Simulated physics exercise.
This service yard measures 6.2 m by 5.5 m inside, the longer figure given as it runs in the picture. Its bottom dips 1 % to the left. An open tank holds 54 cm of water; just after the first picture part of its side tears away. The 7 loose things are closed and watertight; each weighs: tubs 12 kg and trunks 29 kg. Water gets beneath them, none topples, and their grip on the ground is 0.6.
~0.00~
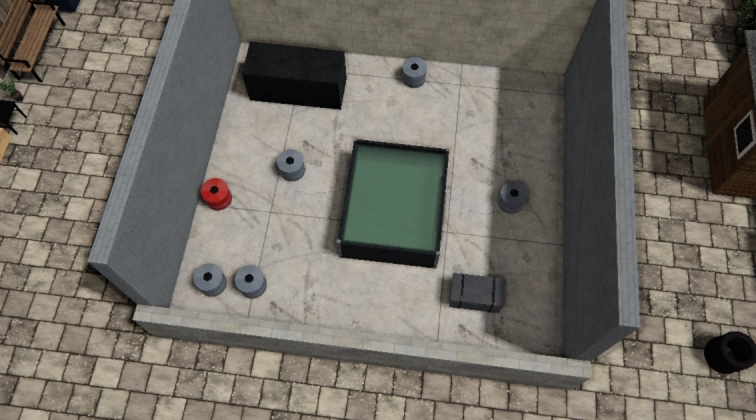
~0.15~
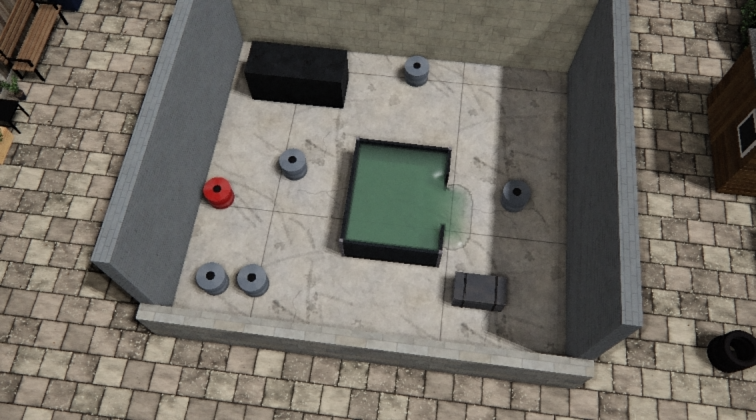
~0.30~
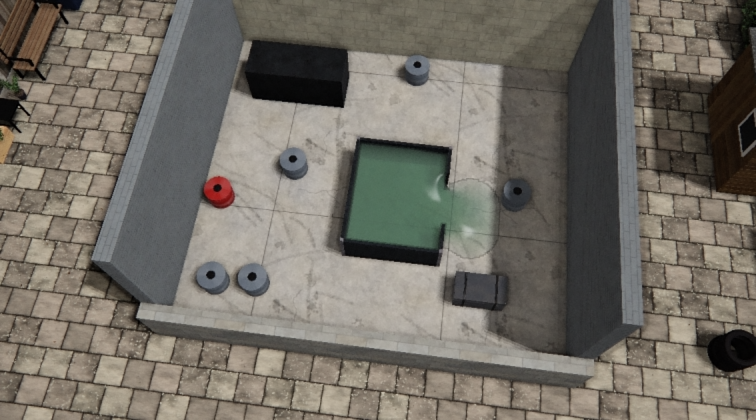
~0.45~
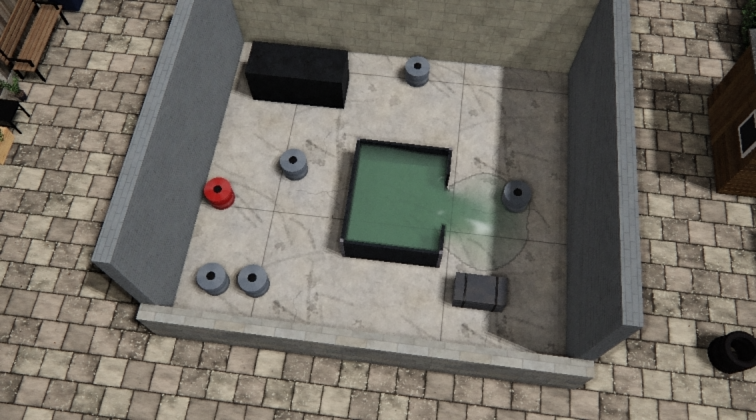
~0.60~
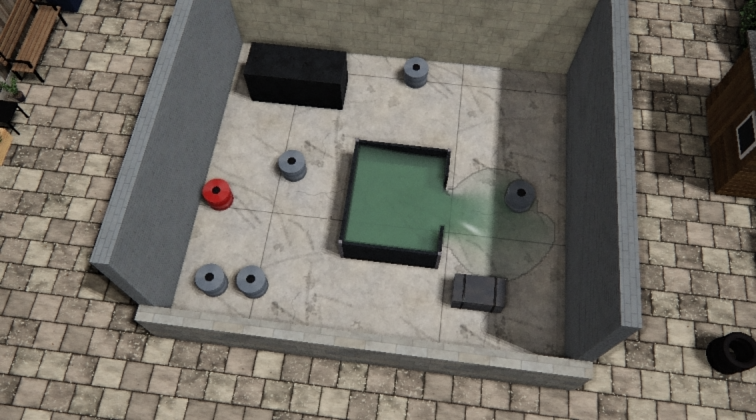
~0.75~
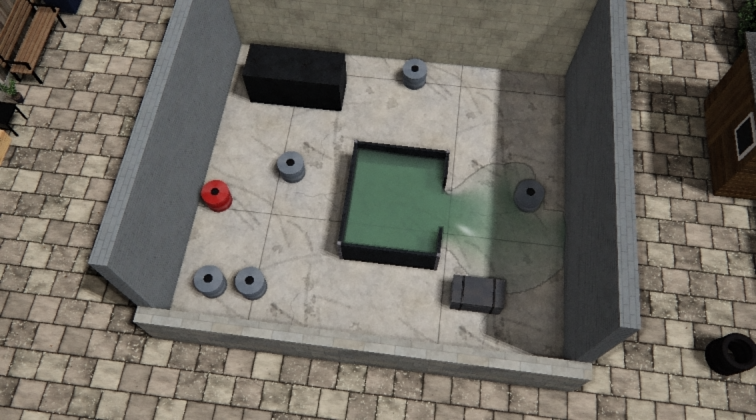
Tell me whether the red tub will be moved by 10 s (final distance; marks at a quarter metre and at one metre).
Red tub stays put.
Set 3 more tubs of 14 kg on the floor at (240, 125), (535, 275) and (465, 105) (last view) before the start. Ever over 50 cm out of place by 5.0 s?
In that order: Under, more, under.
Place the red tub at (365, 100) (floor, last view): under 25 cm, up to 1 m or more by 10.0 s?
It stays put.
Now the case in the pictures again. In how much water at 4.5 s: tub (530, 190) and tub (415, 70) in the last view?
About 4 and 4 cm.
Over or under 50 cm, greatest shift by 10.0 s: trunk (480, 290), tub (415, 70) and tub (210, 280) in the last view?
In turn: Less, more, less.
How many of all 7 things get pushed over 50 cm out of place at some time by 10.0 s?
I count 2.
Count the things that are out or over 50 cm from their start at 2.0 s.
By then 1.
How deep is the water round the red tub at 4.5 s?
About 0 cm.
After 2.0 s the red tub is near (215, 192), 0.0 m from its start, aground; 1 afloat.
After 4.5 s the red tub is near (215, 192), 0.0 m from its start, aground; 0 afloat.
After 7.0 s the red tub is near (215, 192), 0.0 m from its start, aground; 0 afloat.
After 10.0 s the red tub is near (215, 192), 0.0 m from its start, aground; 0 afloat.
